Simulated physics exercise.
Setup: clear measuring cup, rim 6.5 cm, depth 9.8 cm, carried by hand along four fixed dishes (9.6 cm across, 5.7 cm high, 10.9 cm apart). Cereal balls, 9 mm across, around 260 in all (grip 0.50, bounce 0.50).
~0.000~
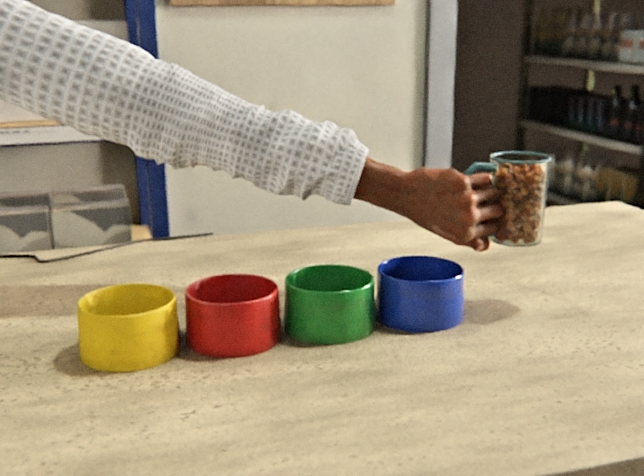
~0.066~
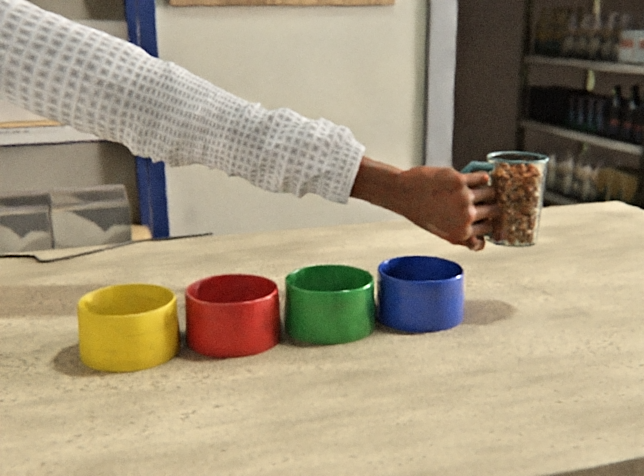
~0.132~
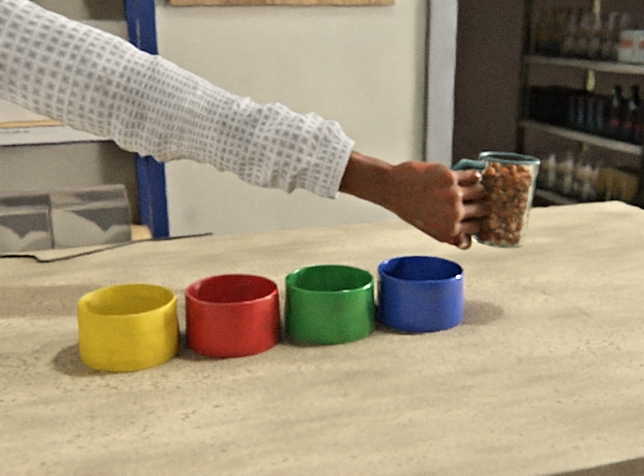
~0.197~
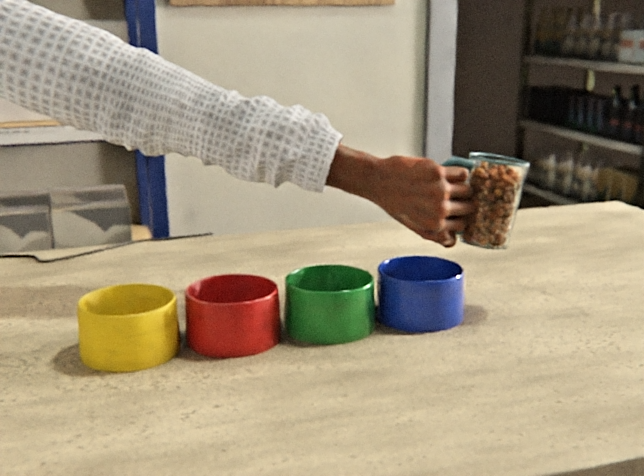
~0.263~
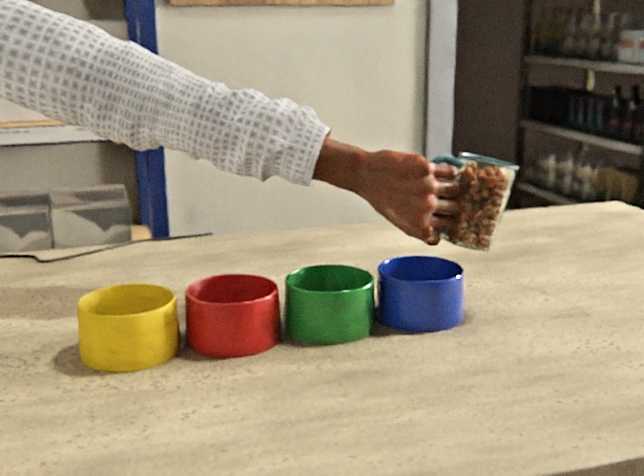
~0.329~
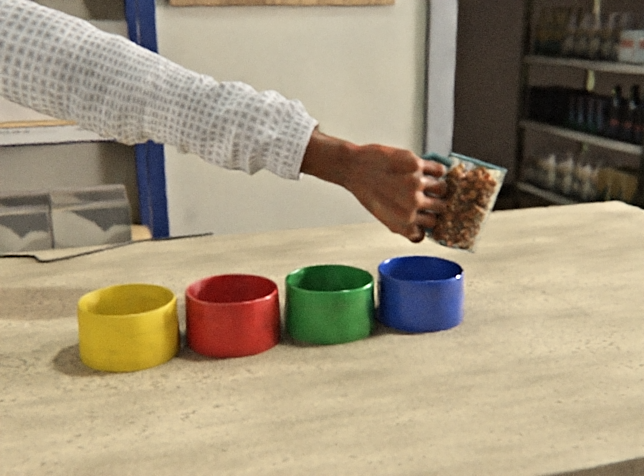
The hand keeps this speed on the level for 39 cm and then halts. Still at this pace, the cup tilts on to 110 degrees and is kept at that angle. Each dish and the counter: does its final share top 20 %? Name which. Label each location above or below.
Labels - red: Above, blue: Below, green: Below, yellow: Below, counter: Below.
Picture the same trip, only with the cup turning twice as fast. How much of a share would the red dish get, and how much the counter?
Shares: Red dish 30, counter 10.
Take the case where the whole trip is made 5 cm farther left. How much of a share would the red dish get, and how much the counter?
Shares would be red 80 and counter 20.
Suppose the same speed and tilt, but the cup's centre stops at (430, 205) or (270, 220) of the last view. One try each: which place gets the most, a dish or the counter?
I'd expect counter to win the first try and green the second.
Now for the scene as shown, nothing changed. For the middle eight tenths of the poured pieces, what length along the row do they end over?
About 5 cm.
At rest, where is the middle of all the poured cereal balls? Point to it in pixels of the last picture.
At about (241, 316).
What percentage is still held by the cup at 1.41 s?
Some 100 per cent.
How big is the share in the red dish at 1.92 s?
Share at that time: Approx. 40 per cent.
After 0.98 s, tilt 61 degrees; cup holds 100 %.
Then, at 1.41 s, tilt 90 degrees; cup holds 100 %.
After 1.92 s, tilt 110 degrees; cup holds 60 %, red 40 %.
By 3.4 s all is still; red 100 %, blue 0 %, green 0 %, yellow 0 %, counter 0 %.
